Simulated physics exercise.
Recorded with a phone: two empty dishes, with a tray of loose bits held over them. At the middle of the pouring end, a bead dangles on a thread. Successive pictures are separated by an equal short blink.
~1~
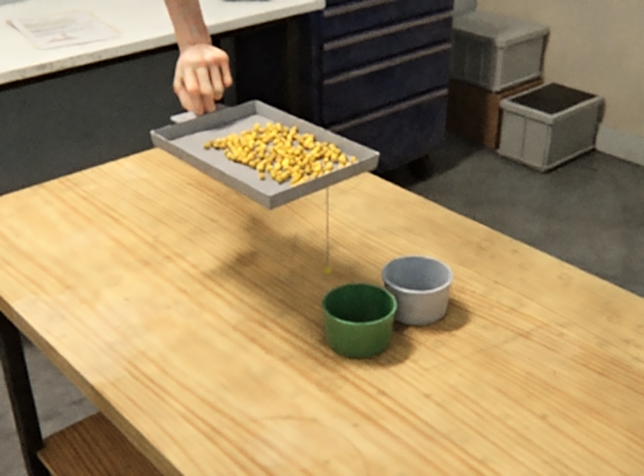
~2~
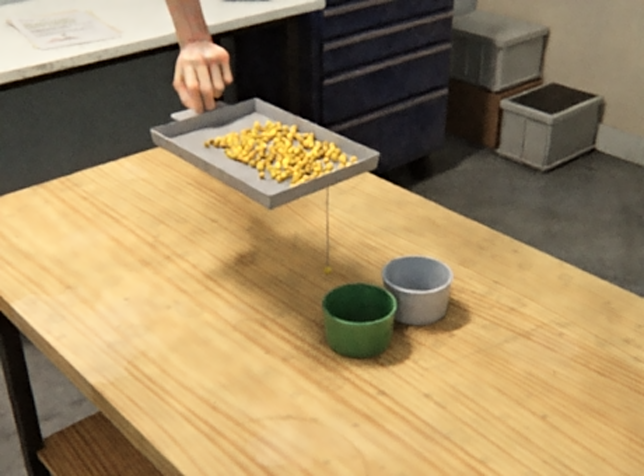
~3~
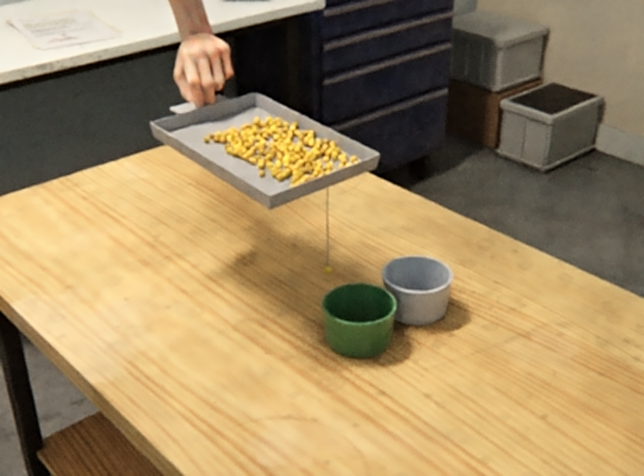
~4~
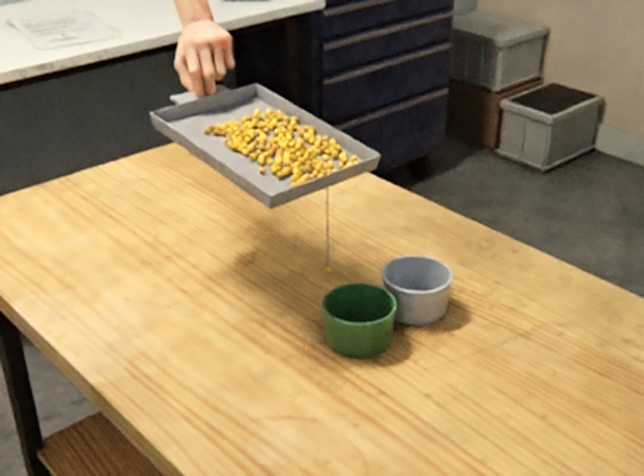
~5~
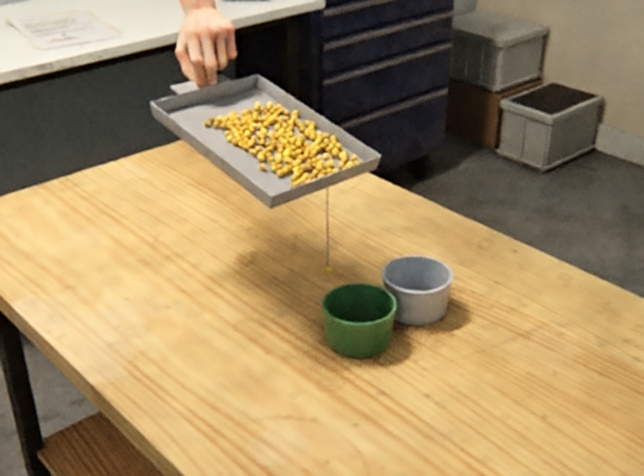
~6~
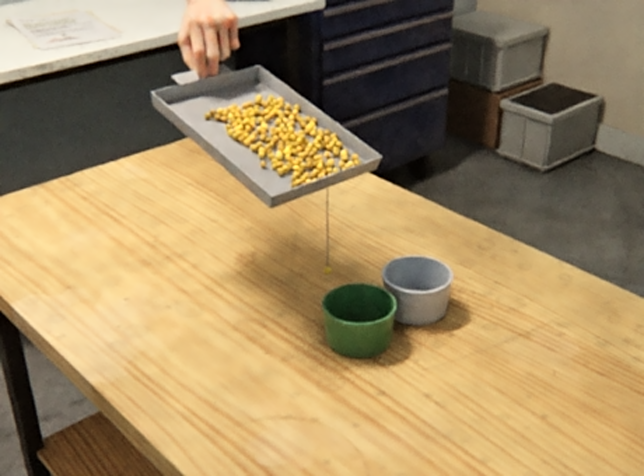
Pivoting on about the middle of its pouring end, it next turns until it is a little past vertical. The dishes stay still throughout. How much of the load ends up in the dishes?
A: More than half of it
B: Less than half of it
More than half of it (A).
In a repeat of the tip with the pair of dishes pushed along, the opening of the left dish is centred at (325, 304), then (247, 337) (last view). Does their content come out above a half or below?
Try 1: The greater share; try 2: A lesser share.
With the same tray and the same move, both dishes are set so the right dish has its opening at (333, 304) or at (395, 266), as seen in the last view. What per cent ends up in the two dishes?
40, then 70 %.
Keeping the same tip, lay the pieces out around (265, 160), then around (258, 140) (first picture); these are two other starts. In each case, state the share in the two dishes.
Roughly 70 per cent, then 70 per cent.
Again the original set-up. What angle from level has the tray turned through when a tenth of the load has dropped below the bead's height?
Around 110 degrees of turn.
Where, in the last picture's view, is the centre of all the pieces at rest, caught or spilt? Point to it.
I'd put the middle somewhere around (373, 327).
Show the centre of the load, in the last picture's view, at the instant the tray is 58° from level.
Centre estimate: (329, 147).
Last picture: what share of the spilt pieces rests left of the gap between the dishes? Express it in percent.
Share on the left: Near 70 %.
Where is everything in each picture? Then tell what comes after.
Corners of the pouring end at (270, 194) and (376, 153), level; middle of the load at (283, 154), puffed corn balls; left dish at (384, 333); right dish at (442, 301); bead on its thread at (328, 270), in the first frame.
Corners of the pouring end at (270, 194) and (376, 154), level; middle of the load at (283, 153), in the second frame.
Corners of the pouring end at (270, 194) and (377, 154), tipped barely, level across its low end; middle of the load at (284, 151), in the third frame.
Corners of the pouring end at (271, 194) and (378, 155), tipped a little, level across its low end; middle of the load at (284, 147), in the fourth frame.
Corners of the pouring end at (272, 194) and (378, 155), tipped a little, level across its low end; middle of the load at (284, 143), in the fifth frame.
Corners of the pouring end at (273, 194) and (379, 156), tipped a little, level across its low end; middle of the load at (285, 139); left dish at (384, 333); right dish at (442, 301), in the sixth frame.
Soon after the last picture, tray tipped steeply; all on the tray.
A little later, tray tipped right over; all on the tray.
Later still, tray tipped past a quarter turn; about half in the left dish; about a quarter in the right dish; about a quarter outside both.
At rest, tray tipped past a quarter turn; about half in the left dish; about a quarter in the right dish; about a quarter outside both.
